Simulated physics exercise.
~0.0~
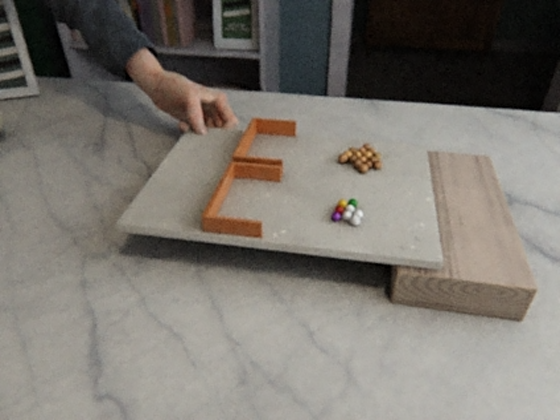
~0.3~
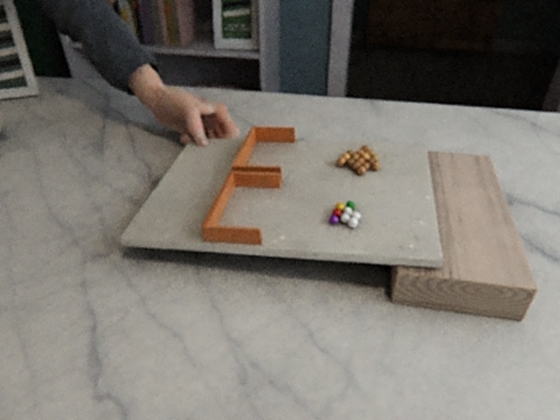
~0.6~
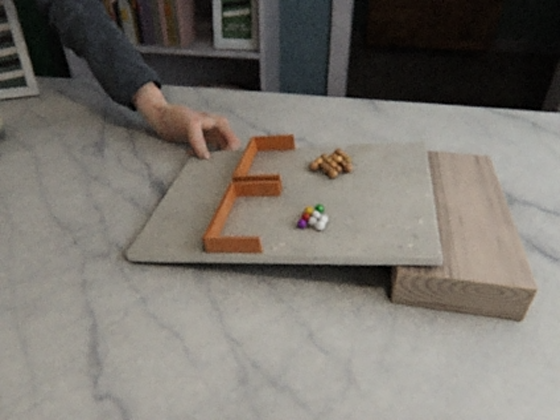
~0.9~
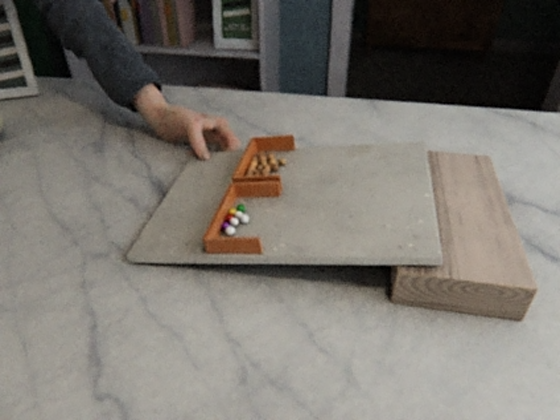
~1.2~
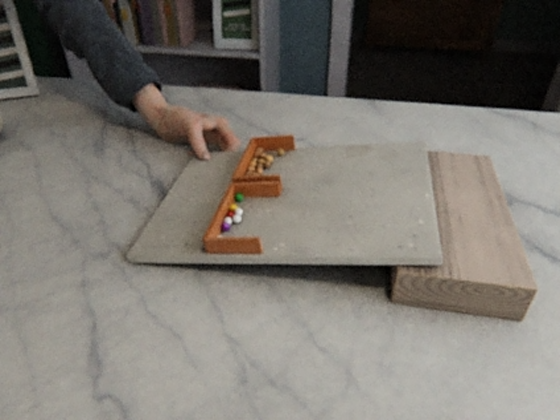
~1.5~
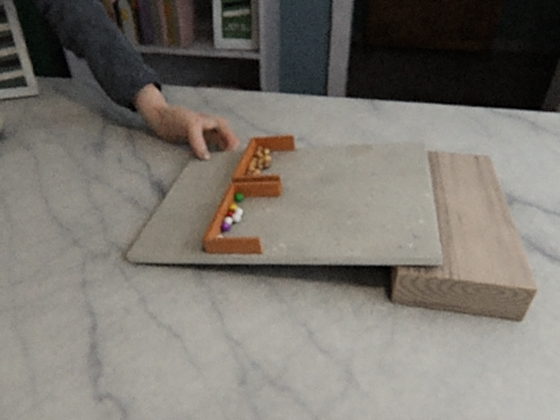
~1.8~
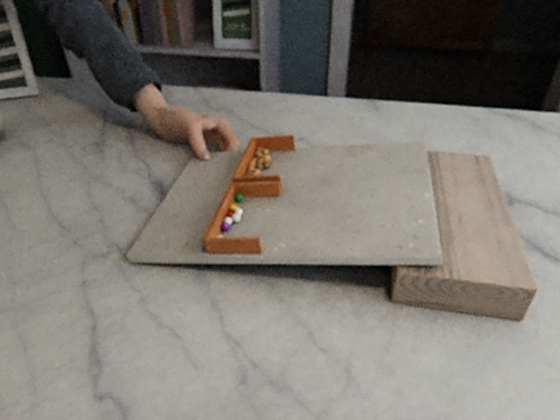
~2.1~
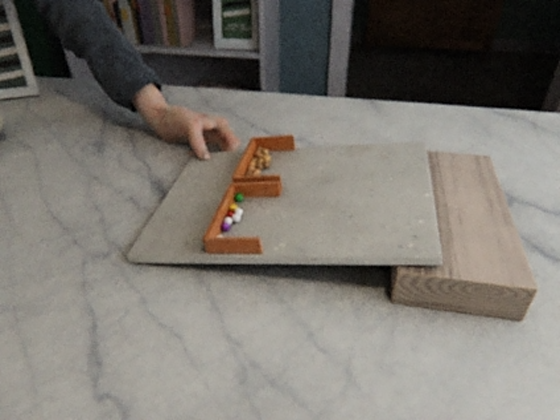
A hand lowers the left end of a grey board propped on a wooden block, and a golden-brown heap and a multicoloured heap of small beads slide left down the slope. Both heaps gather behind their orange barriers and stay there, the hand still at the board's edge.
